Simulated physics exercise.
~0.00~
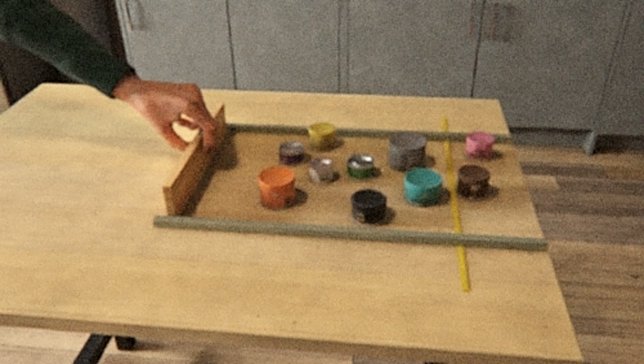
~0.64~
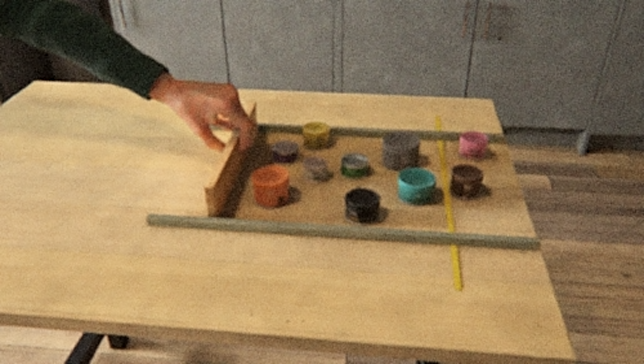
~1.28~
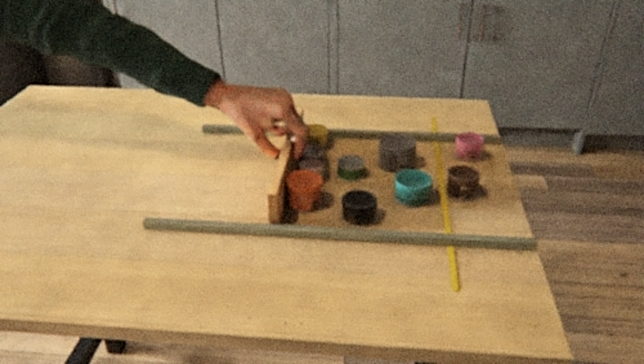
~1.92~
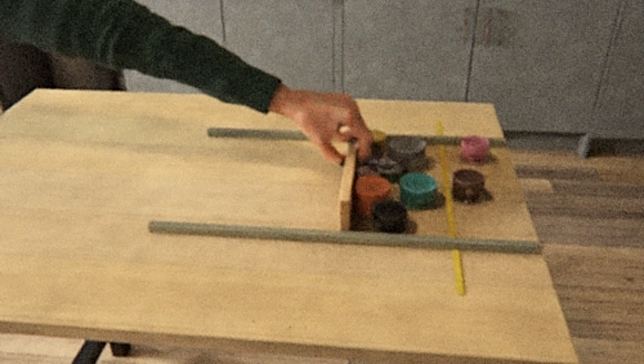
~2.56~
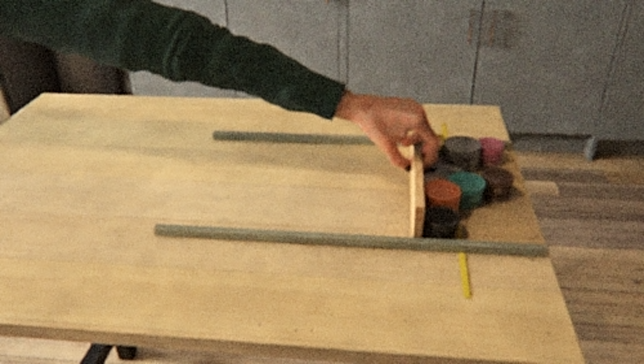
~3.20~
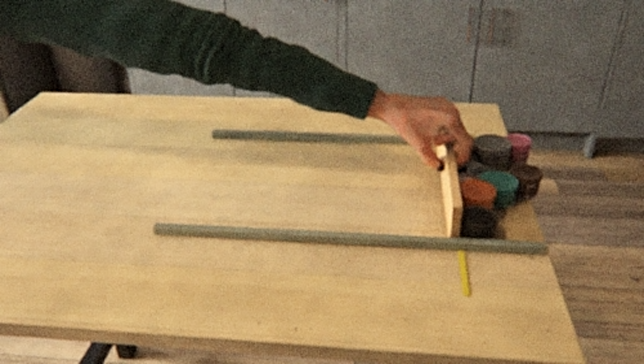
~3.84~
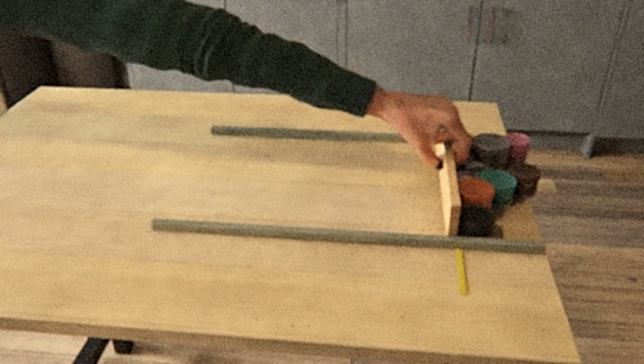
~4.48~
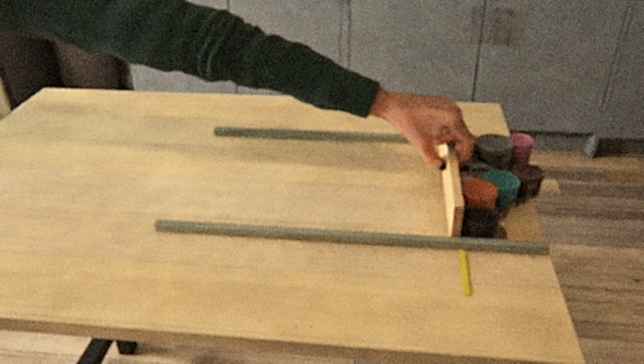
In this clip, a hand slides an upright wooden board rightward between two rails on a table, gathering small colourful pots and tins and pushing them across a yellow strip. The board stops near the table's right edge, with the containers bunched against it and still on the table.
